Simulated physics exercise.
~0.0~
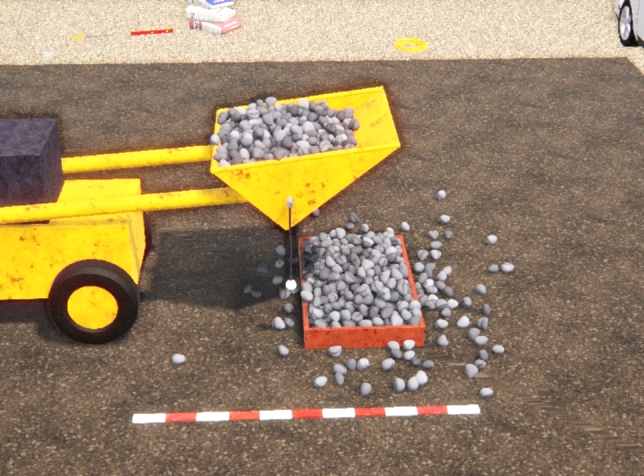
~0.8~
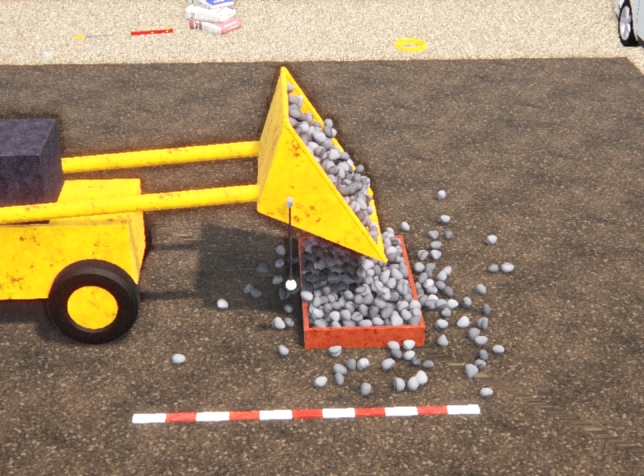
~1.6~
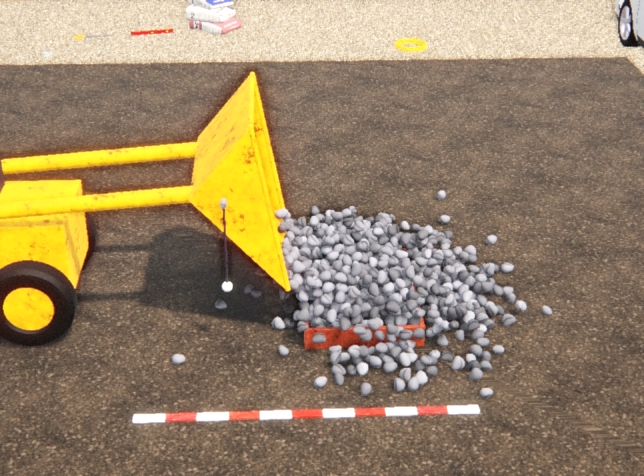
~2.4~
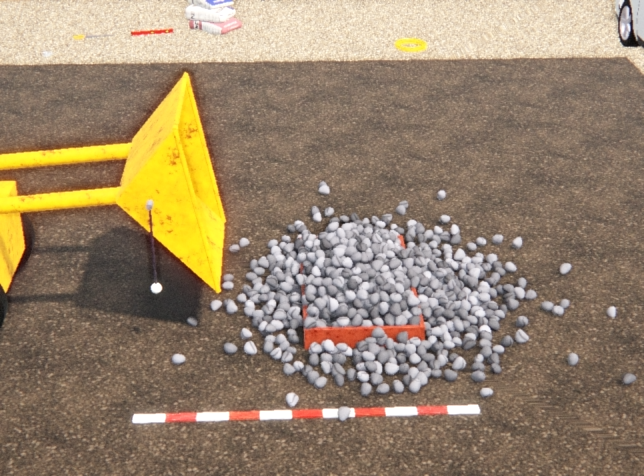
A yellow loader with black tyres holds a bucket of grey stones over a small red bin, already heaped and ringed by strays, on dark rough ground seen from above and to the side. A red and white staff lies in front, with pale gravel behind. The bucket tips forward to the right, its lip dropping towards the bin. As the machine backs away left, the stones pour out and bury much of the bin. The emptied bucket stays tipped at the left, while stones spread widely around the heaped bin, a few reaching the staff.
